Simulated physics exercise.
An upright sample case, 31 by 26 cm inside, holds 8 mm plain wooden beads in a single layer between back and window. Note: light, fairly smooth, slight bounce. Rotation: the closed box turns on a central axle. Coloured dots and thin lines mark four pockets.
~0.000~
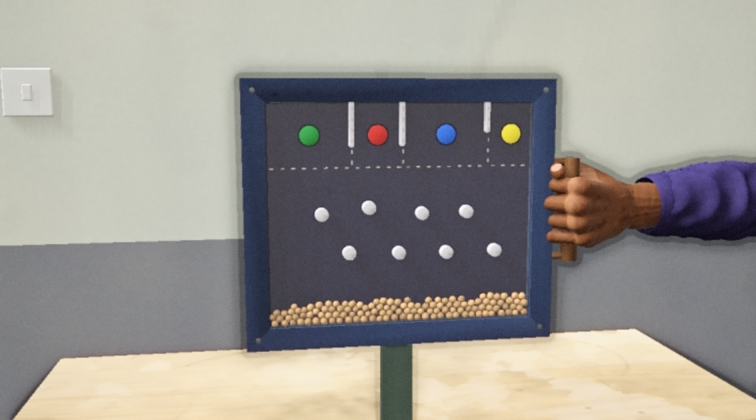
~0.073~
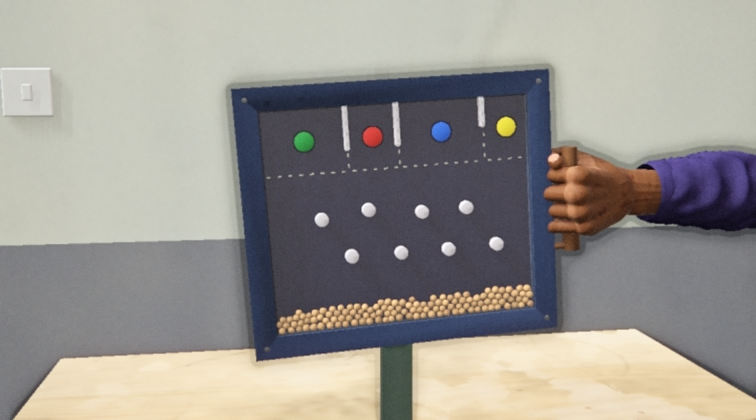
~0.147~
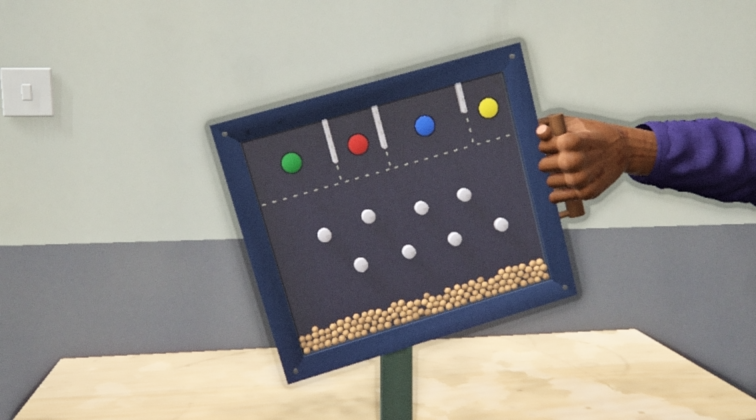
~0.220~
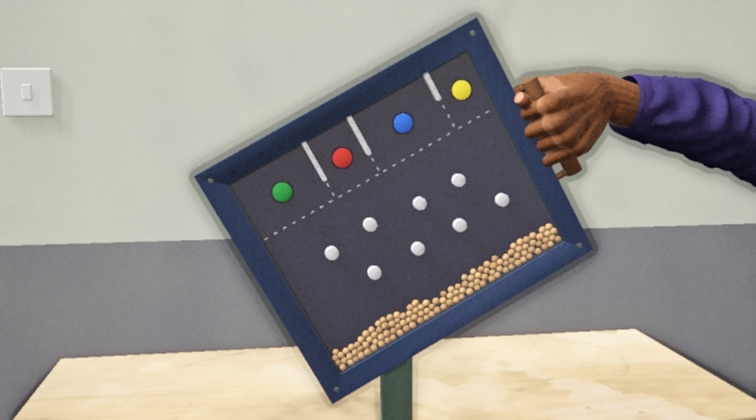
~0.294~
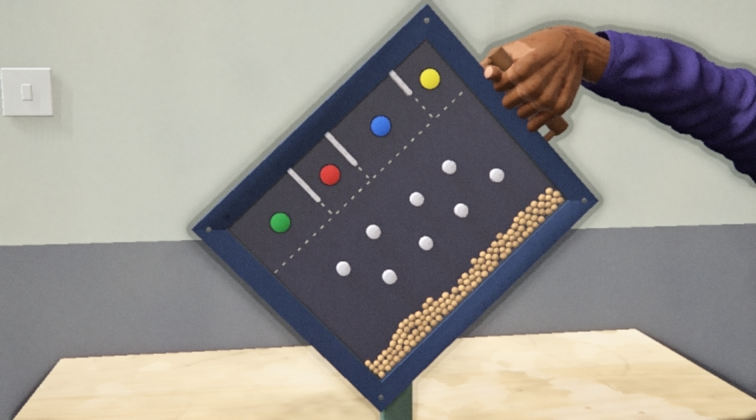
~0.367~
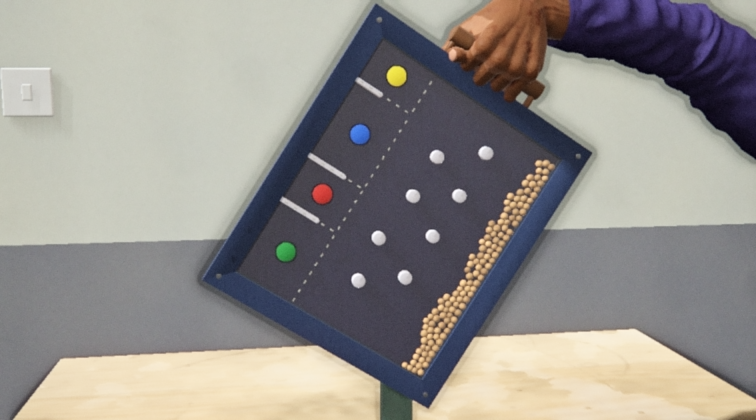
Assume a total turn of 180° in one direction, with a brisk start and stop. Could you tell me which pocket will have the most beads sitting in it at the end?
That would be green.
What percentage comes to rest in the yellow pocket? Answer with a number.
Roughly 0 per cent.
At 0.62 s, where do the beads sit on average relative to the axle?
9 cm right, 9 cm below.
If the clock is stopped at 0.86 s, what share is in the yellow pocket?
Roughly 0 per cent.
After 0.62 s, it stands 106° anticlockwise; the beads' middle is 9 cm right of and 9 cm below the centre; nothing in the marked areas.
After 0.86 s, it stands 152° anticlockwise; the beads' middle is 10 cm right of and 10 cm below the centre; green 50 %.
After 1.08 s, it stands 180° anticlockwise; the beads' middle is 11 cm right of and 8 cm below the centre; red 5 %, green 85 %.
Settled by 1.8 s, it stands 180° anticlockwise; red 5 %, blue 0 %, green 85 %, yellow 0 %, elsewhere 5 %.
